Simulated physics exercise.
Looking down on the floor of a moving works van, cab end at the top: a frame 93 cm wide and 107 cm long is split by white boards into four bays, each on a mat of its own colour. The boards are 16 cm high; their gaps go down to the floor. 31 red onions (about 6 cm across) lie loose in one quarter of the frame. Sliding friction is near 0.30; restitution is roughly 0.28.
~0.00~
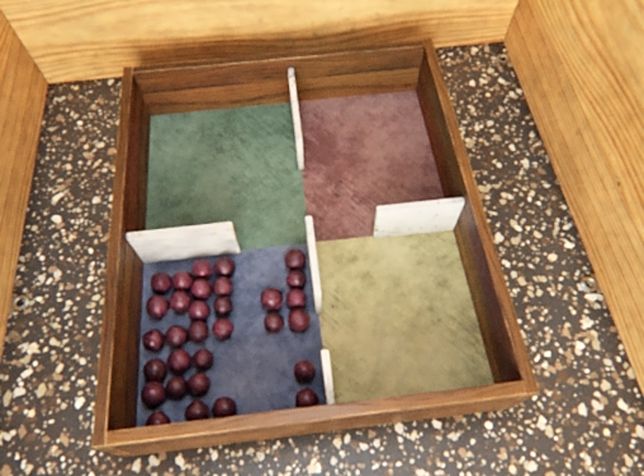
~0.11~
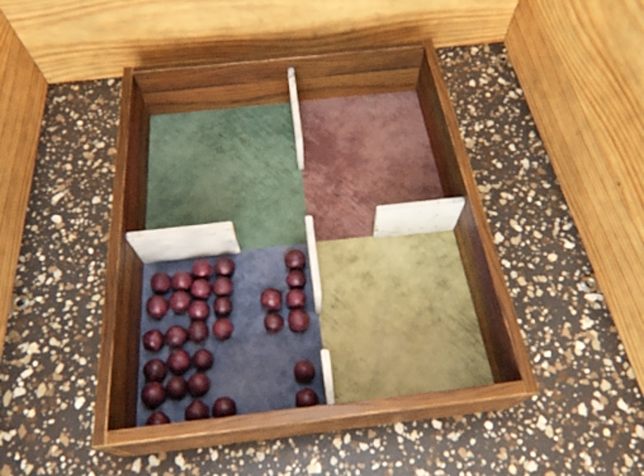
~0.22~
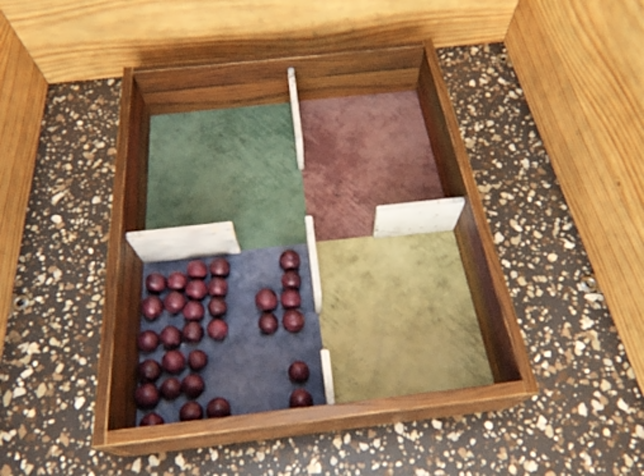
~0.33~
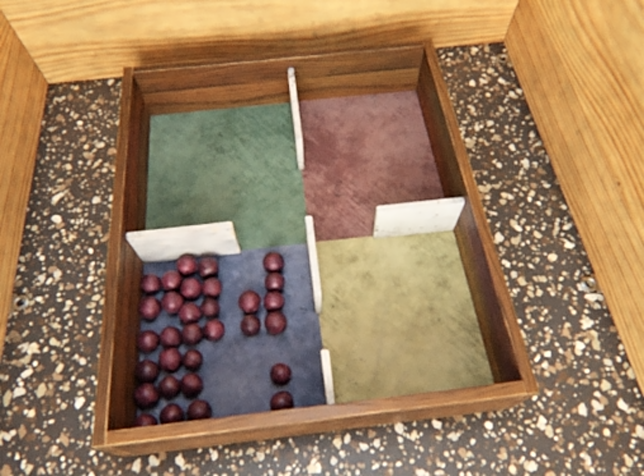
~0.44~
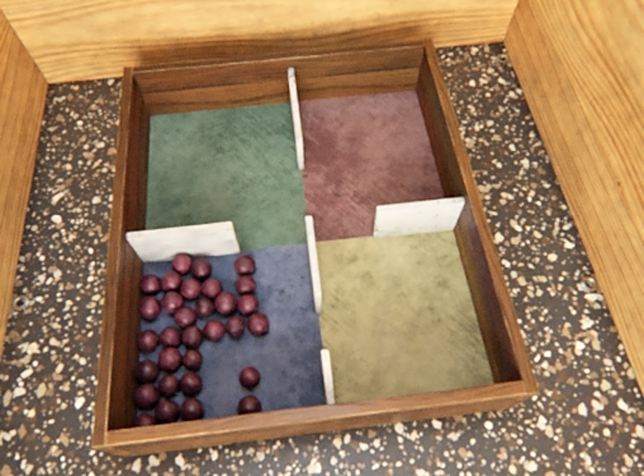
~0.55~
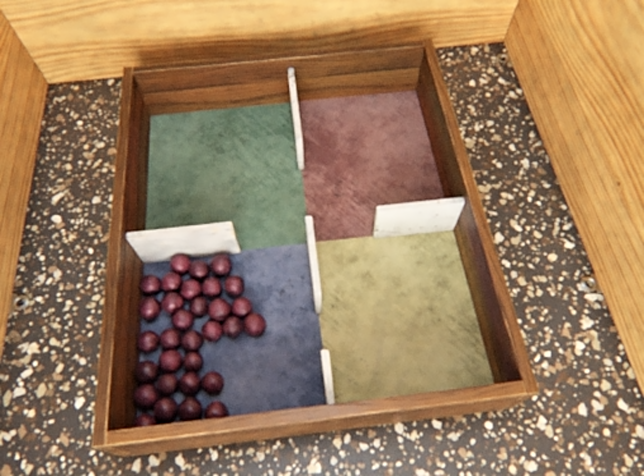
In a divided wooden frame on a speckled floor, dark red onions sat still in the blue bay, then slid left, the ones on the right closing up against the rest.
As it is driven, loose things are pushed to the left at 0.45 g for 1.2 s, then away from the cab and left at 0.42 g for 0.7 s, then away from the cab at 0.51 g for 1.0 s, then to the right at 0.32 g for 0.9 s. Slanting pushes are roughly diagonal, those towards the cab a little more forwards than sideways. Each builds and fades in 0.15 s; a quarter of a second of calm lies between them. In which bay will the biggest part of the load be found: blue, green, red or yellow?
The blue bay ends with the most.
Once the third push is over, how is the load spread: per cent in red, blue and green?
By then: Red 0, blue 100, green 0 per cent.
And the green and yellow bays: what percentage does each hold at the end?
Green 0, yellow 40 per cent.
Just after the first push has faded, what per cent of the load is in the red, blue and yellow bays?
By then: Red 0, blue 100, yellow 0 per cent.
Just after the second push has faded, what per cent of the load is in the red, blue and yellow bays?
By then: Red 0, blue 100, yellow 0 per cent.
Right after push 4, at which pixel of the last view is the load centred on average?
Near (316, 348).
After push 1 (1.44 s), 31 in the blue bay.
After push 2 (2.39 s), 31 in the blue bay.
After push 3 (3.64 s), 31 in the blue bay.
After push 4 (4.79 s), 21 in the blue bay, 1 in the green bay and 9 in the yellow bay.
Final count (at 5.76 s), 19 in the blue bay, 1 in the green bay and 11 in the yellow bay.
